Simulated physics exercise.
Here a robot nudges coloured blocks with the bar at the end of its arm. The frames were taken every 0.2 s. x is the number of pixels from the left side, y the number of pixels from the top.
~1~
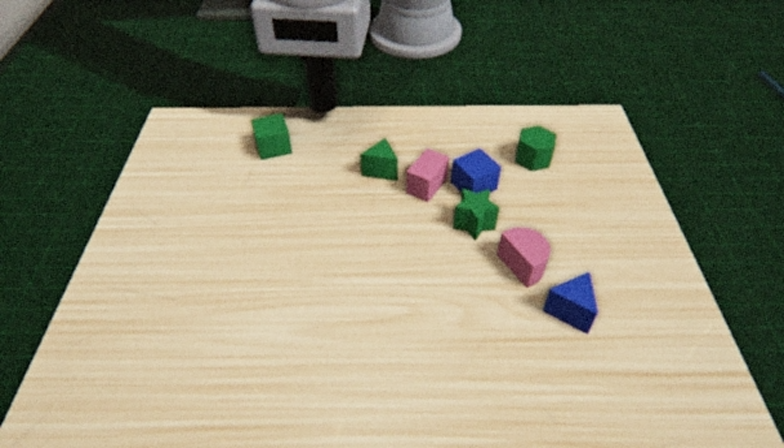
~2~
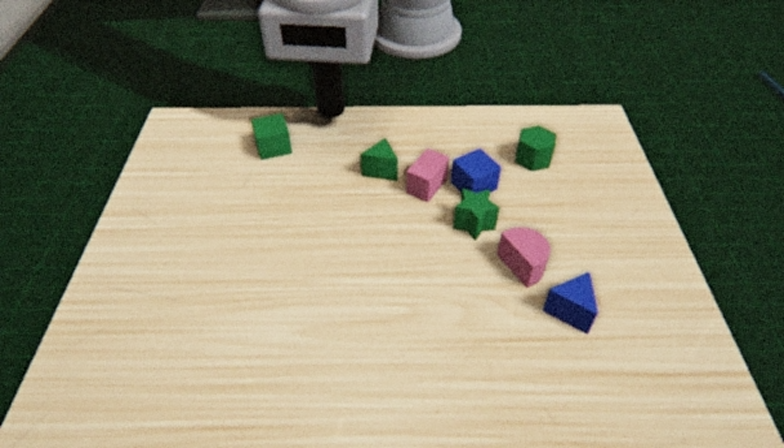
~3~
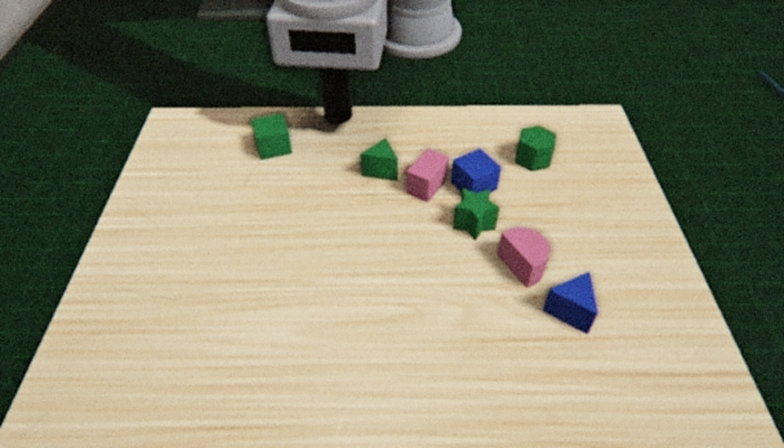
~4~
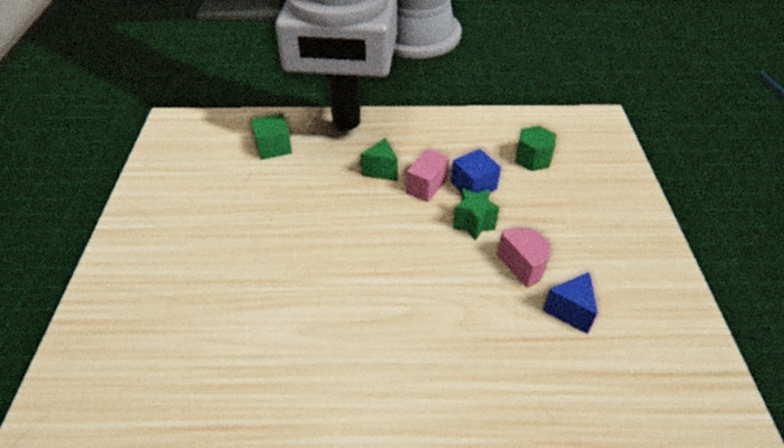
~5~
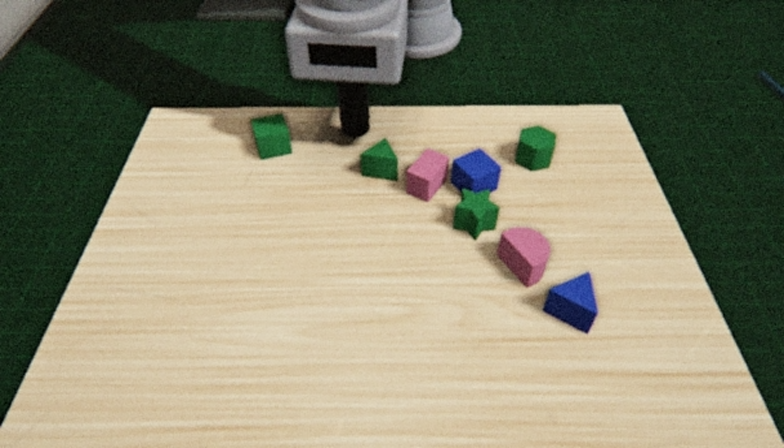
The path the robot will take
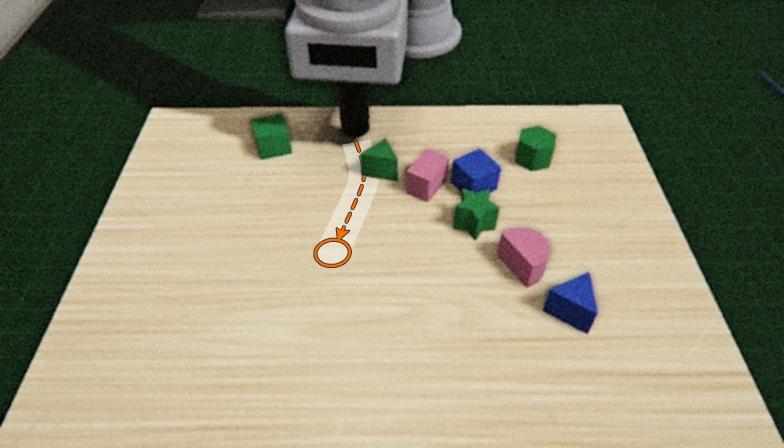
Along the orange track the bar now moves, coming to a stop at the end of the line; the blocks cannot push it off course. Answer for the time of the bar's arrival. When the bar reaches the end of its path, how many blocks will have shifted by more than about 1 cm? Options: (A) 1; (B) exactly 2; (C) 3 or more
The answer is A.
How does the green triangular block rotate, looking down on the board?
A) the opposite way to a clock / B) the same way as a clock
A - the opposite way to a clock.
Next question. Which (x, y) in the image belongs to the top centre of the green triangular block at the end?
It comes to (389, 160).
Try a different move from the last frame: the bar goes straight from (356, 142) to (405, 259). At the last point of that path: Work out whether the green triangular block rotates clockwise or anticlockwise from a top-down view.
Viewed from above, counterclockwise.
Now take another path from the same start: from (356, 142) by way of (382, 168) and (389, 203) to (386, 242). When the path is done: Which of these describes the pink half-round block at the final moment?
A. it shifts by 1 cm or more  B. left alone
B.
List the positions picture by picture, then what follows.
The first frame shows lower end of the bar (324, 105), tops of blocks, green triangular block (381, 150), pink rectangular block (428, 163).
The second frame shows bar (331, 111), blocks as before.
The third frame shows bar (338, 117), blocks as before.
The fourth frame shows bar (347, 123), blocks as before.
The fifth frame shows bar (355, 130), green triangular block (381, 150), pink rectangular block (428, 163).
The drawn path runs from (356, 142) over (364, 175) and (351, 211) to (333, 253).
What follows on the original path. One third of the way, bar (363, 163); green triangular block (389, 158), turned 30° anticlockwise.
Two thirds of the way, bar (350, 199); green triangular block (389, 160), turned 35° anticlockwise.
At the end, bar (331, 240); green triangular block (389, 160), turned 35° anticlockwise; pink rectangular block not moved.
